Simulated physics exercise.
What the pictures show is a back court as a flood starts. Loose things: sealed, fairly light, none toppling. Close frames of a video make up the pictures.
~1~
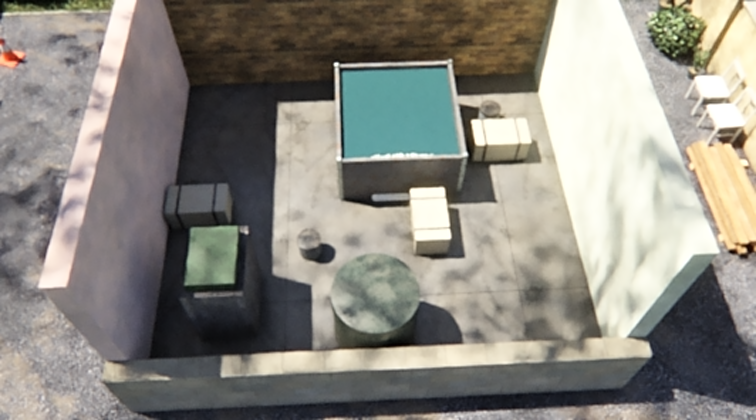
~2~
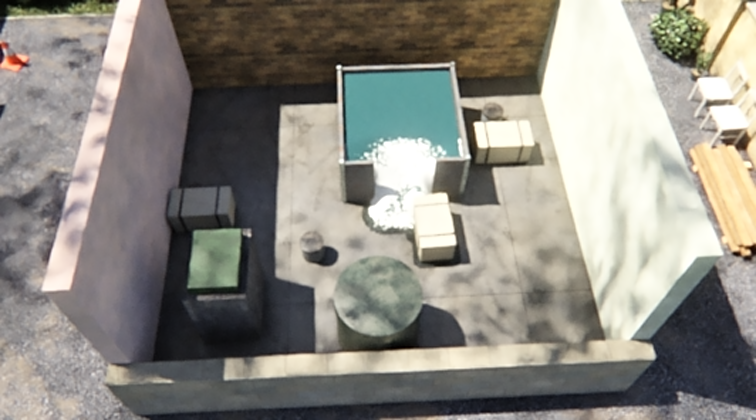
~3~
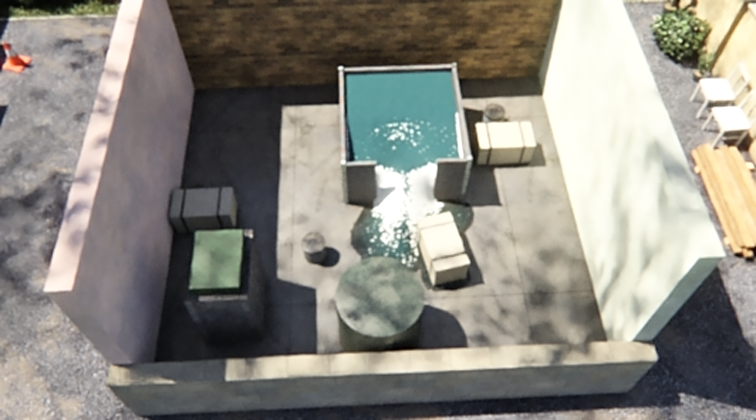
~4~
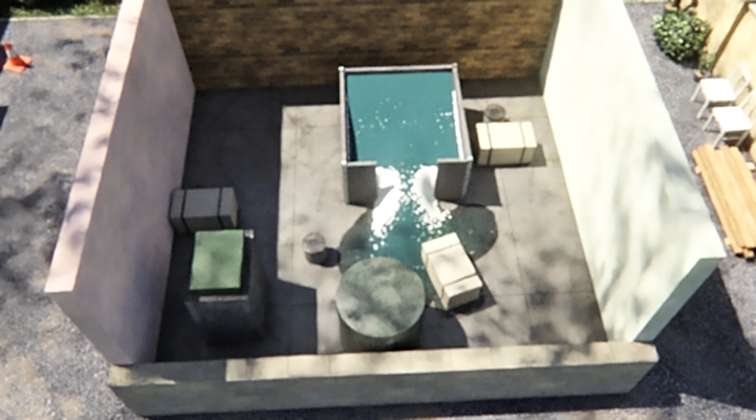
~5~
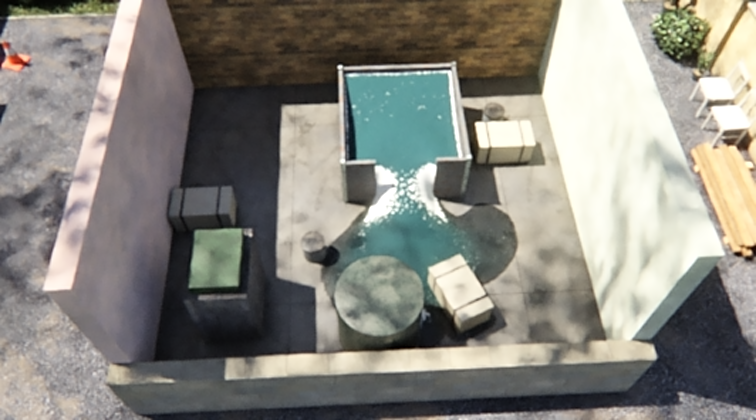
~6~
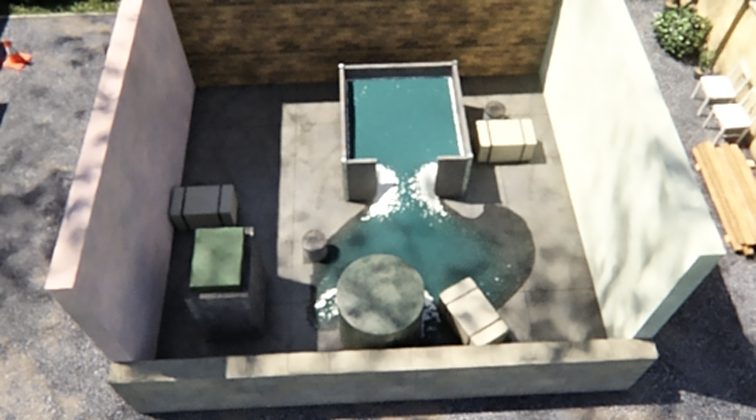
Water pouring from an opened tank in a walled yard, spreading across the paving and pushing a pale strapped box toward the front.
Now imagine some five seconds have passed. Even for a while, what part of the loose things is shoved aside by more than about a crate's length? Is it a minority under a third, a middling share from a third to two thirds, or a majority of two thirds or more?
Upper band.
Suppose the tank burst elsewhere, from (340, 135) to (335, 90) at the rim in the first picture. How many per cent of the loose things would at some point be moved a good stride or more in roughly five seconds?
About 40 %.
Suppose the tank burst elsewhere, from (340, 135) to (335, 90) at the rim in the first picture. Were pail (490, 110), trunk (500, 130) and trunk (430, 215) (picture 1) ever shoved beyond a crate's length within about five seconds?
Taking them in order, short of it, short of it, short of it.
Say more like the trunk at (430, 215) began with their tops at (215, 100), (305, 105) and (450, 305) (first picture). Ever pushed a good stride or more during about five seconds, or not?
The first sits tight, the second sits tight and the third travels far.
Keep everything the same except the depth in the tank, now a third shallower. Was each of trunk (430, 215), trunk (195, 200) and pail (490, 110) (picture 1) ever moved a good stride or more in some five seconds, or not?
One: Passed the mark. Two: Stayed below the mark. Three: Stayed below the mark.
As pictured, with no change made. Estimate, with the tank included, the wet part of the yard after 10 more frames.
I'd estimate around 45 percent.
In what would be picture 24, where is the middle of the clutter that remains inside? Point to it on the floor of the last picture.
Their centre sits close to (399, 165) on the floor of the last picture.
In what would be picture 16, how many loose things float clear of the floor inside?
The count comes to 0.
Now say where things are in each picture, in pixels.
The first picture shows a trunk at (430, 213), on the bottom; a pail at (491, 108), on the bottom; 0 of 5 have shifted.
The second picture shows a trunk at (434, 220), on the bottom, close to its start; a pail at (493, 110) rests on the ground; 1 of 5 have shifted.
The third picture shows a trunk at (443, 241), on the bottom, a stride from its start; a pail at (495, 111) rests on the ground; 1 of 5 have shifted.
The fourth picture shows a trunk at (452, 264) rests on the ground, a stride from its start; a pail at (496, 111) rests on the ground; 1 of 5 have shifted.
The fifth picture shows a trunk at (461, 287) rests on the ground, a stride from its start; a pail at (495, 110), on the bottom; 1 of 5 have shifted.
The sixth picture shows a trunk at (474, 311), on the bottom, a stride from its start; a pail at (496, 109) rests on the ground; 1 of 5 have shifted.
A moment on, 1 of 5 are well off their spots; 1 afloat.
Next, 1 of 5 are well off their spots; 0 afloat.
Later, 2 of 5 are well off their spots; 2 afloat.
In the end, 5 of 5 are well off their spots, and 5 have been at some point; 4 afloat.
